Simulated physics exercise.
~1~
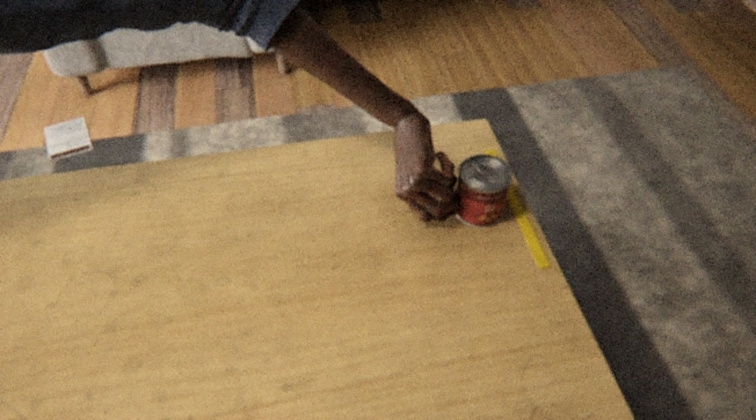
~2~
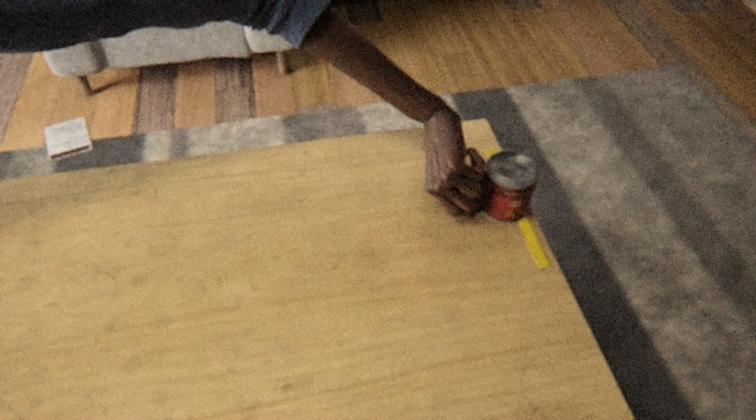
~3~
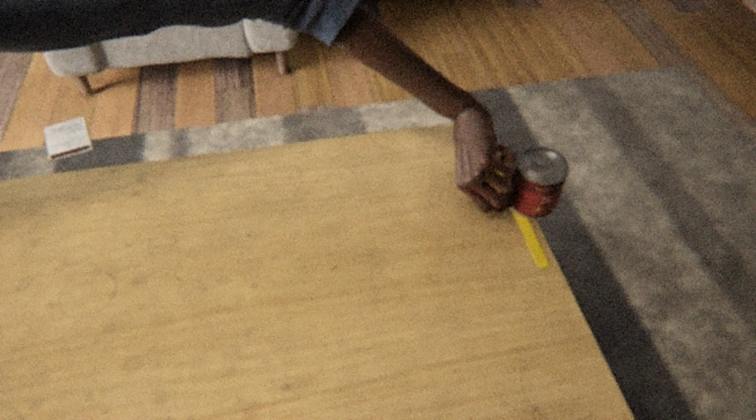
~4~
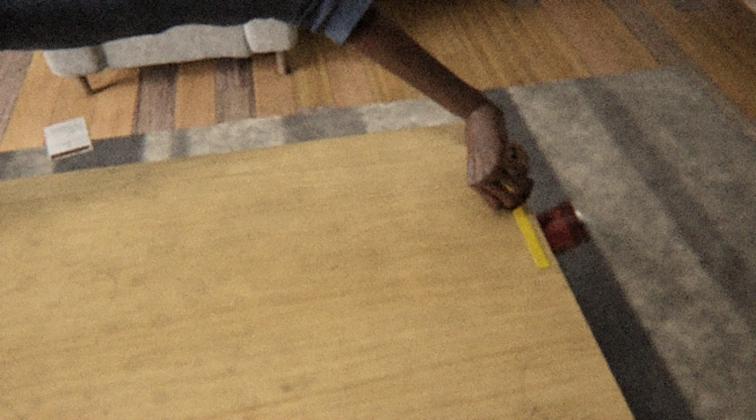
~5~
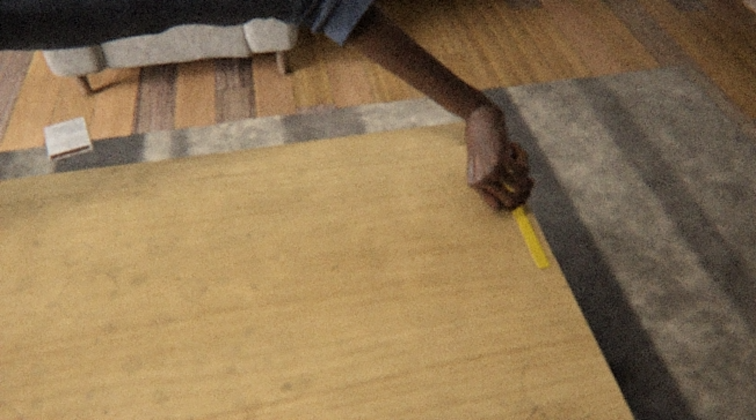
A hand pushes a red tin right across the table until it tips off the edge.
